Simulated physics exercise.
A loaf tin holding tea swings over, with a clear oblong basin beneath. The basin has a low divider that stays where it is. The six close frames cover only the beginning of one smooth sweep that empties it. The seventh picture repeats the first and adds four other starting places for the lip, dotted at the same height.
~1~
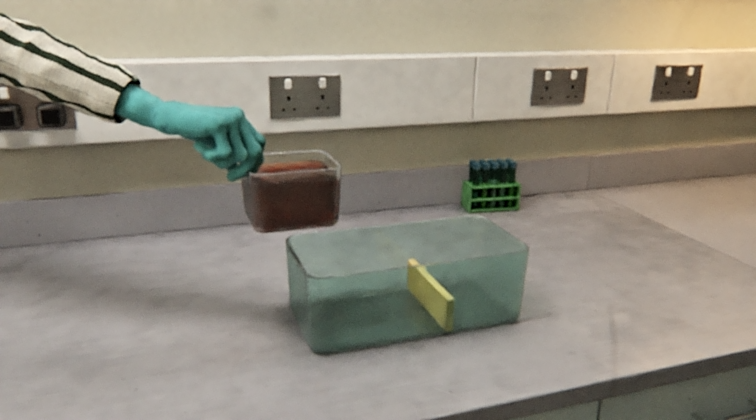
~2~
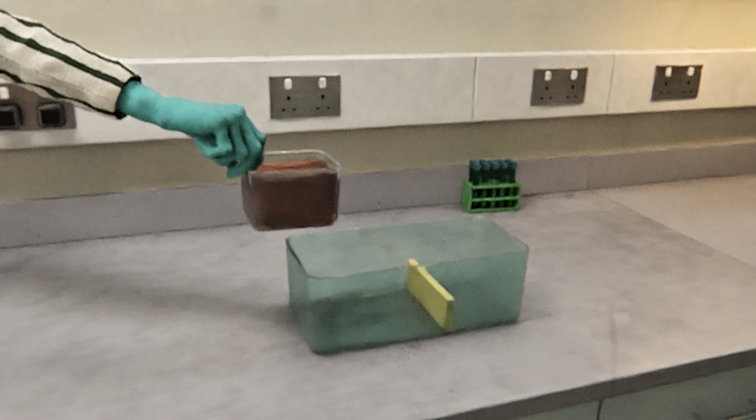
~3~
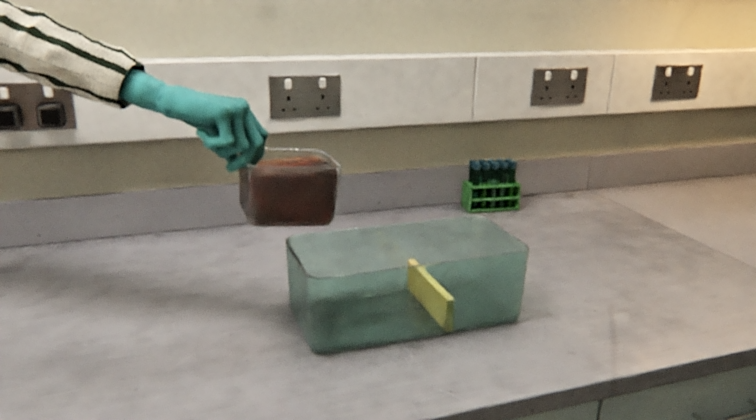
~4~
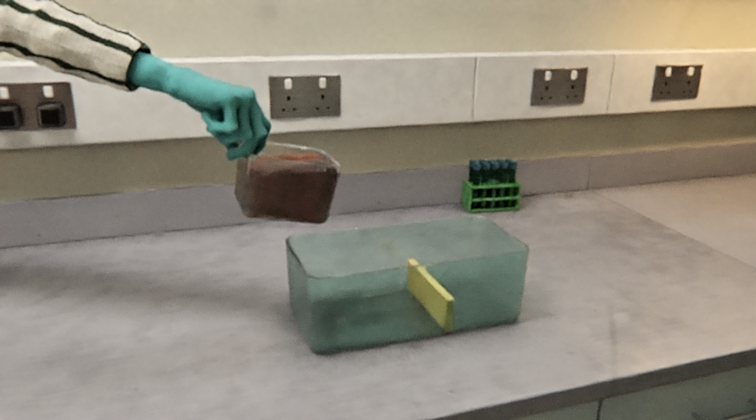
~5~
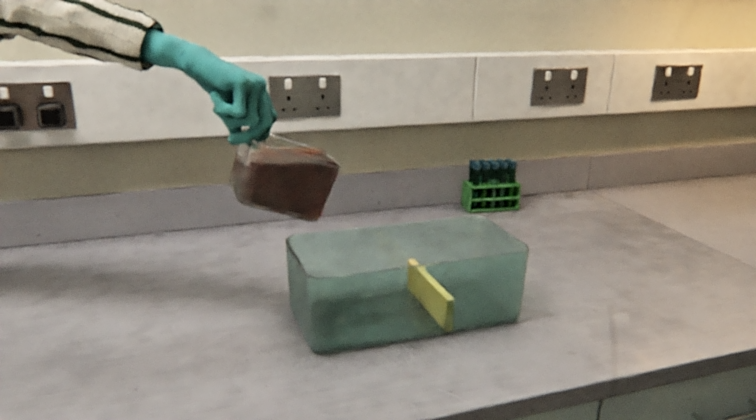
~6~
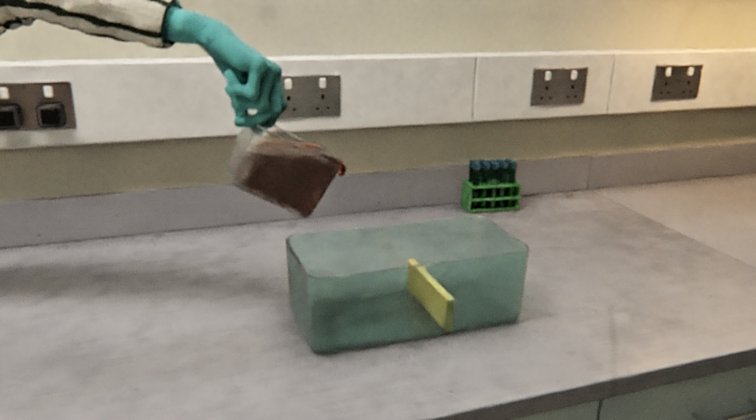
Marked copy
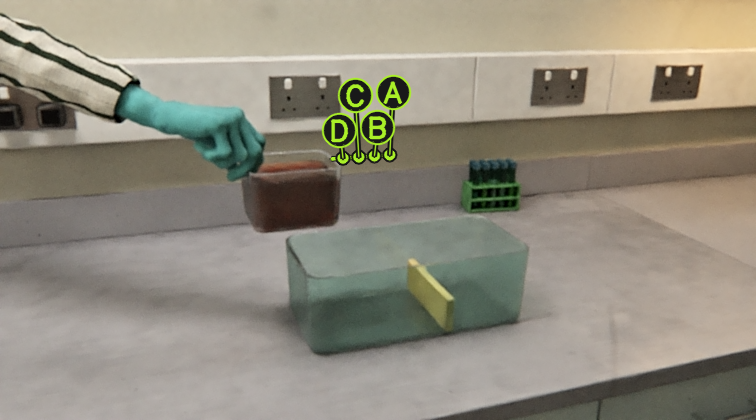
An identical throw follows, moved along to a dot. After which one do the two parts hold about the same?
C is best.
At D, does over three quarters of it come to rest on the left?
Yes.
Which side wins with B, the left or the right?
The right one.
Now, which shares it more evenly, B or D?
That would be B.
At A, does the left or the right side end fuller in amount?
The right side.
On the marked copy, A at (389, 154); B at (374, 155); C at (358, 157); D at (342, 158).
With A, about 10 % ends left of the wall and 89 % right of it.
With B, about 26 % ends left of the wall and 73 % right of it.
With C, about 47 % ends left of the wall and 51 % right of it.
With D, about 88 % ends left of the wall and 10 % right of it.
